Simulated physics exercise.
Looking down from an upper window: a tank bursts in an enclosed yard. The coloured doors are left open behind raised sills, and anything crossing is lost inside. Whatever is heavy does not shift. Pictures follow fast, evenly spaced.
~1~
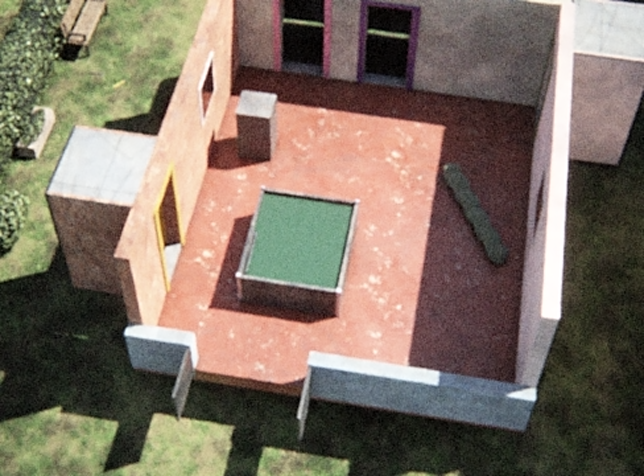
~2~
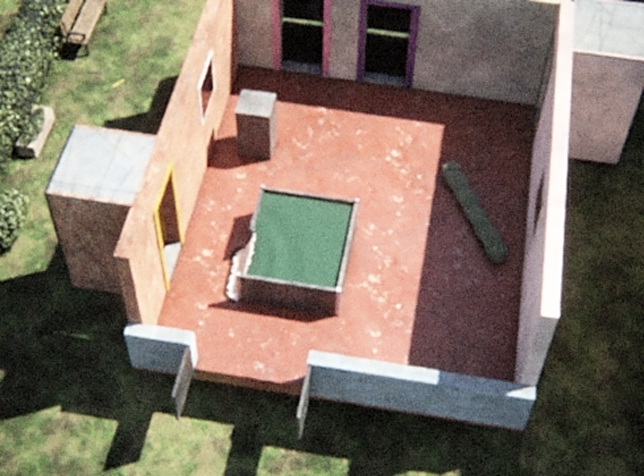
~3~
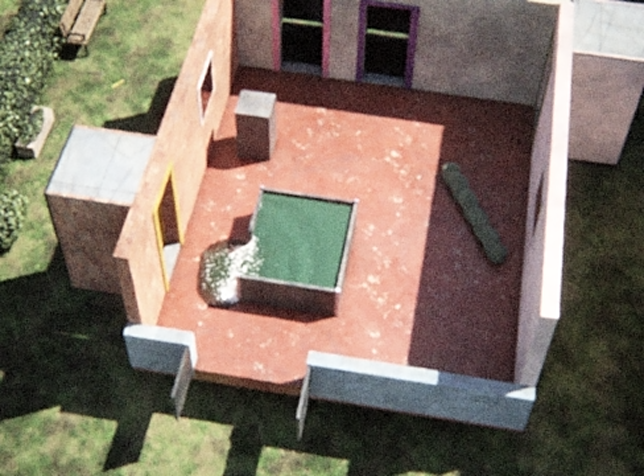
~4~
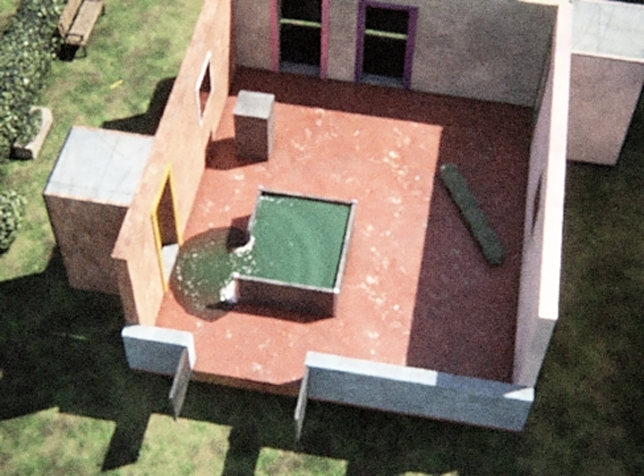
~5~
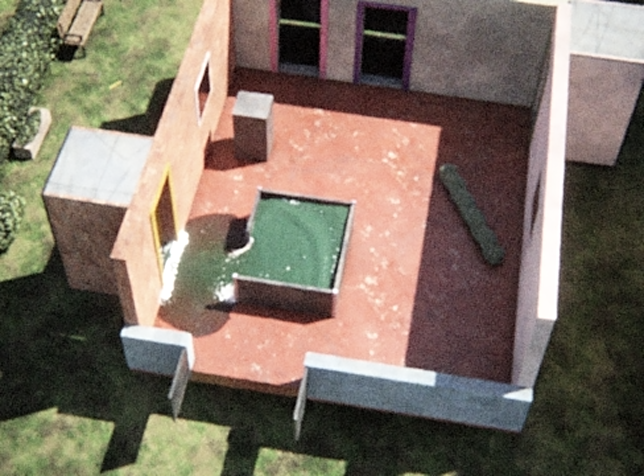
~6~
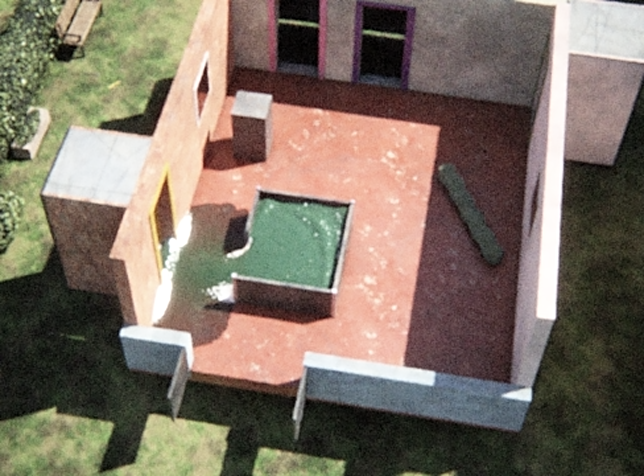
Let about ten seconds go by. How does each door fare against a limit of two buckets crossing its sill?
Pink door: At most two buckets, yellow door: Over two buckets, purple door: At most two buckets, green door: At most two buckets.
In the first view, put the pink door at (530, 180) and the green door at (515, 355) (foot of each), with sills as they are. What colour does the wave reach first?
I'd go with the one in yellow.
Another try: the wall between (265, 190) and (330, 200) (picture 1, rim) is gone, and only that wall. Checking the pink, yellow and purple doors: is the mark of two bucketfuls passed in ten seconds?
In that case the pink door breaks the limit, the yellow door stays within bounds and the purple door breaks the limit.
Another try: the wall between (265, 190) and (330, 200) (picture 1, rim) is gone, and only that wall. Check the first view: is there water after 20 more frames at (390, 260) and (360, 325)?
In the order asked: Unwetted, then unwetted.
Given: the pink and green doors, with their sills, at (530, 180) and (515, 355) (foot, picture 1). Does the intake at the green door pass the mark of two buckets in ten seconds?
Note: Green beats the limit.
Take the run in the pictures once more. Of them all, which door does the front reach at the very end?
The green one.
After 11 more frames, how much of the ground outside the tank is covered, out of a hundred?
Estimated share: Around 20 %.
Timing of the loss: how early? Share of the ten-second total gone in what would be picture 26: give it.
Near 65 in a hundred.
A moment on, water covers 10 % of the floor; the pink door not reached, the yellow door far over two buckets in, the purple door not reached, the green door not reached.
Next, water covers 20 % of the floor; the pink door not reached, the yellow door far over two buckets in, the purple door not reached, the green door not reached.
Then, water covers 40 % of the floor; the pink door not reached, the yellow door far over two buckets in, the purple door not reached, the green door not reached.
Later, water covers 60 % of the floor; the pink door wet at the sill, nothing in, the yellow door far over two buckets in, the purple door wet at the sill, nothing in, the green door not reached.
In the end, water covers 90 % of the floor; the pink door wet at the sill, nothing in, the yellow door far over two buckets in, the purple door wet at the sill, nothing in, the green door wet at the sill, nothing in.
